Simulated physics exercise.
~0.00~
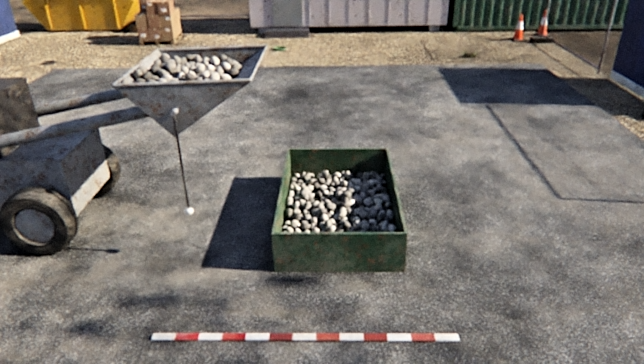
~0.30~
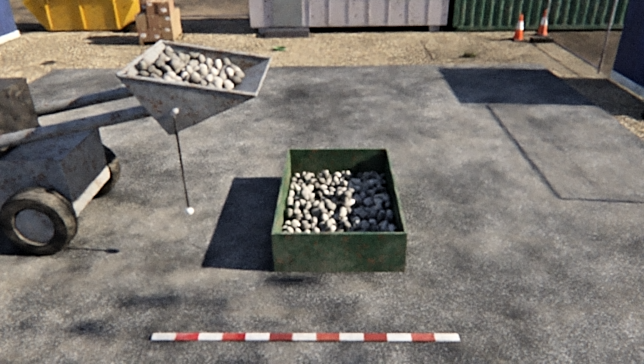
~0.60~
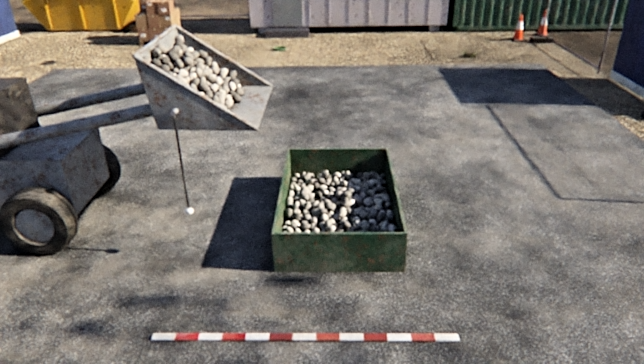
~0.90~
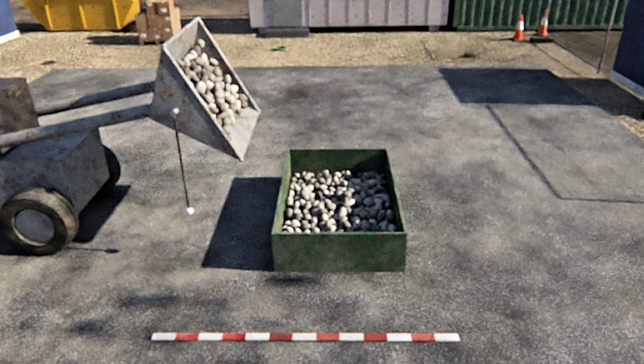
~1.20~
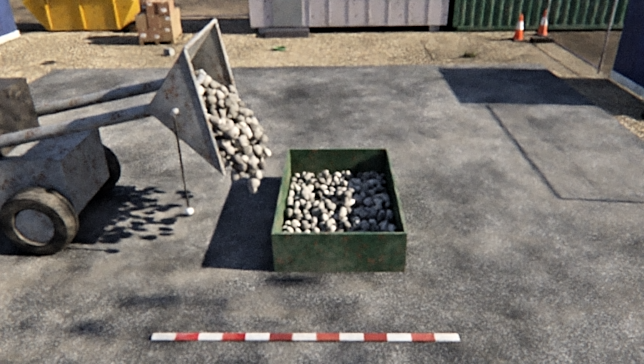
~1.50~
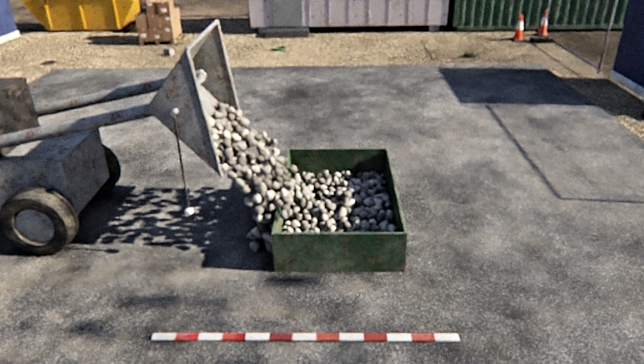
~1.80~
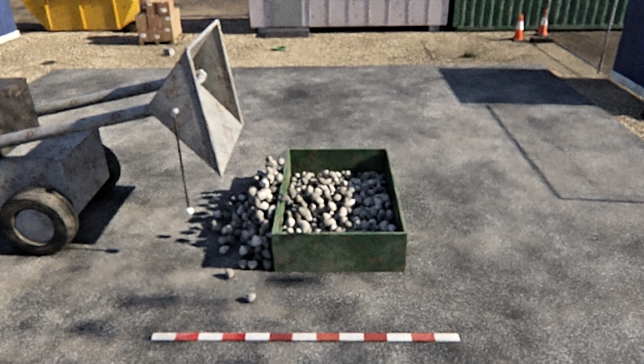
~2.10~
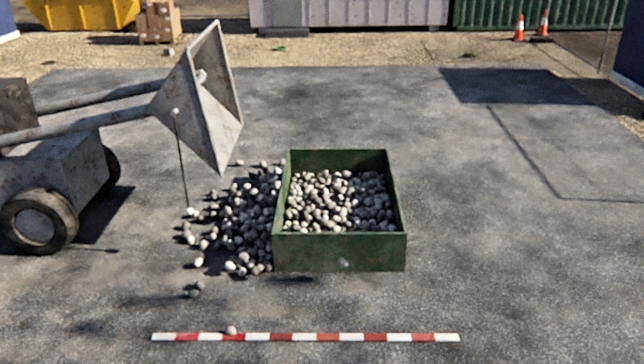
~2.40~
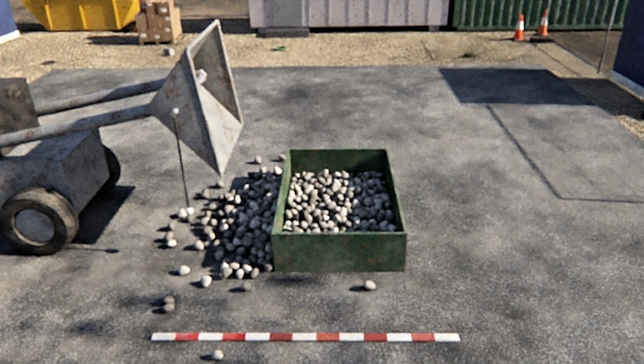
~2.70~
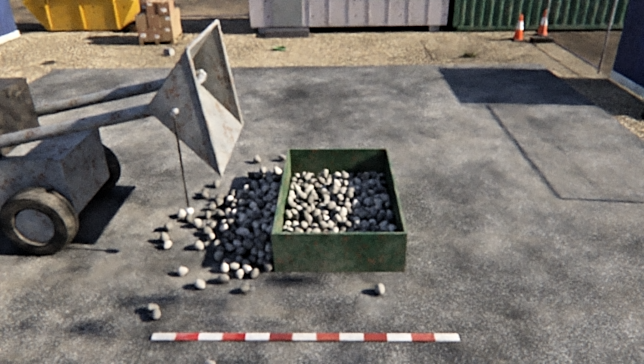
The loader's steel bucket tips forward, spilling most of its stones short of the green bin.
